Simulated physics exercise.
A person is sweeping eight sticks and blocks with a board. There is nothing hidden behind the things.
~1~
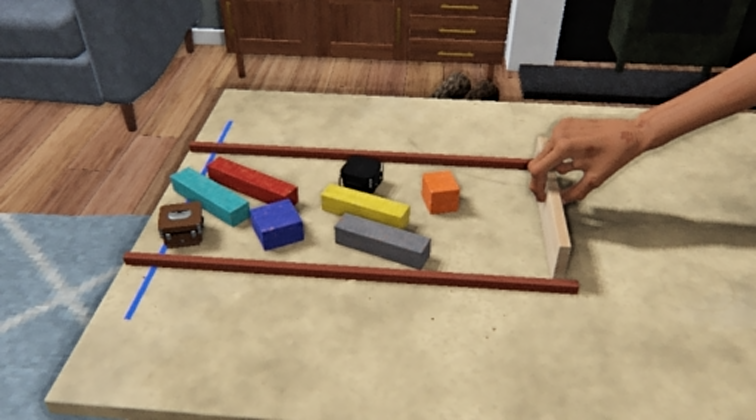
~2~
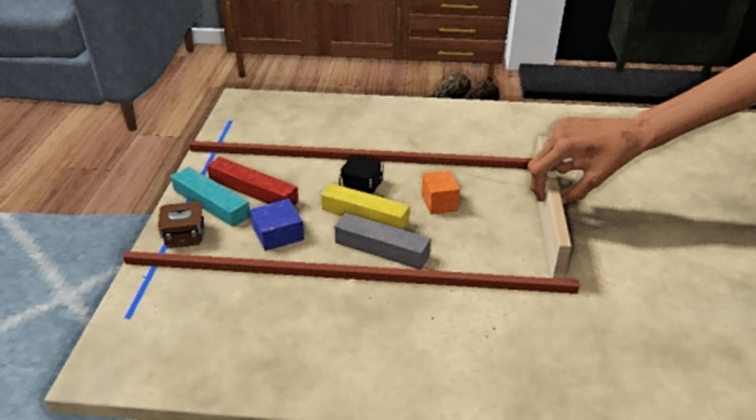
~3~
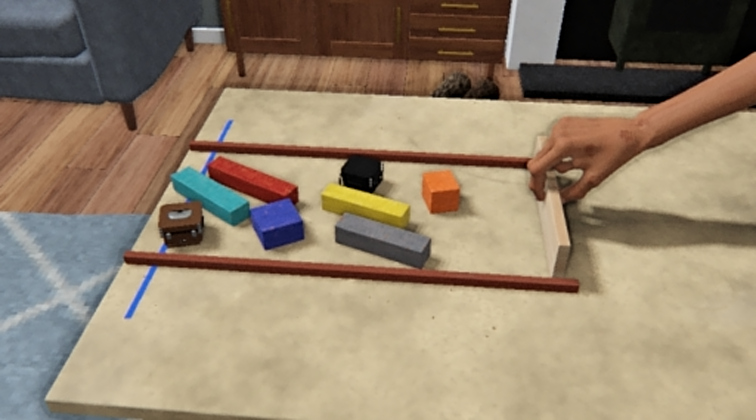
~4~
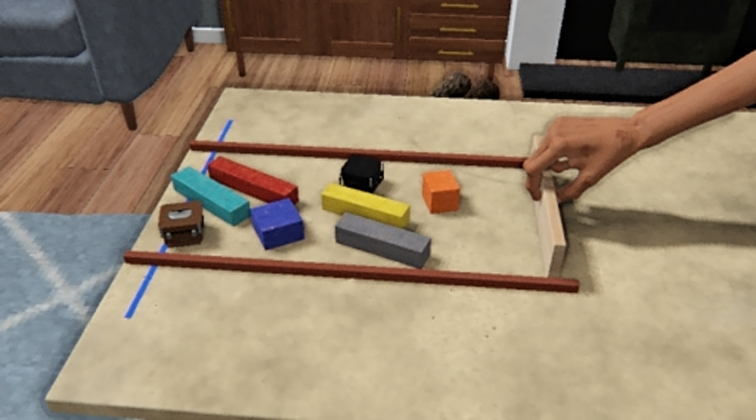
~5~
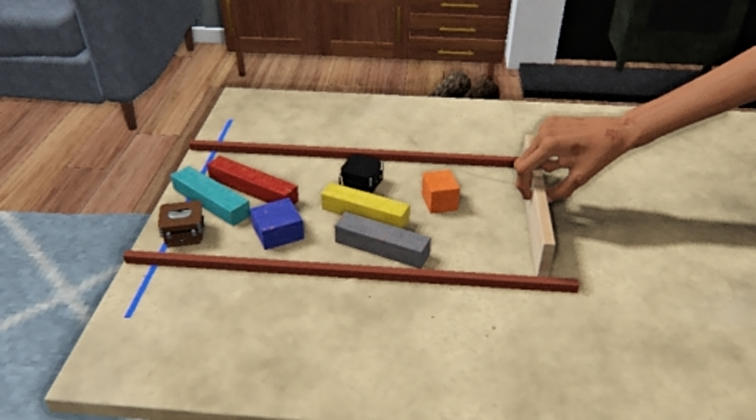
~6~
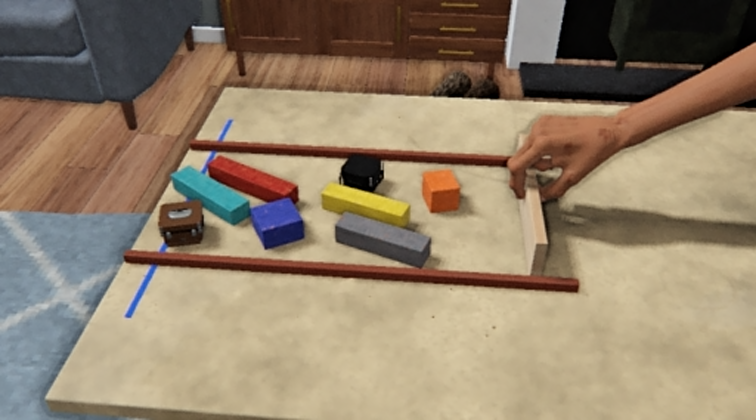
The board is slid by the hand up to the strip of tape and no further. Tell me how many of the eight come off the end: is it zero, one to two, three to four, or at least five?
It is at least five.
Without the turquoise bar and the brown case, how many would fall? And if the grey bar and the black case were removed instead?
Try one: 4; try two: 4.
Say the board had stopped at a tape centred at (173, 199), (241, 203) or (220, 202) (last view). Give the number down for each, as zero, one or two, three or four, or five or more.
Place one: More than four; place two: Three to four; place three: Three to four.
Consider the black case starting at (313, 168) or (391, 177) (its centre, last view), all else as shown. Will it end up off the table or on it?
The black case holds on; stays on.
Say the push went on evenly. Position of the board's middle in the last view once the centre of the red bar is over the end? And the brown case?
Its middle is about (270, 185) and about (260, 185).
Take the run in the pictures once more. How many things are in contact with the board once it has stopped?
The count in contact is 2.
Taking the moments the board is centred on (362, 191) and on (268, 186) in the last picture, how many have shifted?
In order, the tallies are 6 and 8.
Soon after, none off yet; brown case at rest near (183, 224); turquoise bar at rest near (210, 195); red bar at rest near (252, 182).
After that, none off yet; brown case moving near (179, 224); turquoise bar moving near (201, 197); red bar displaced about its own width near (197, 165).
In the end, the number that fall off is five or more; gone, grey bar, yellow bar, blue block, red bar, turquoise bar and brown case.
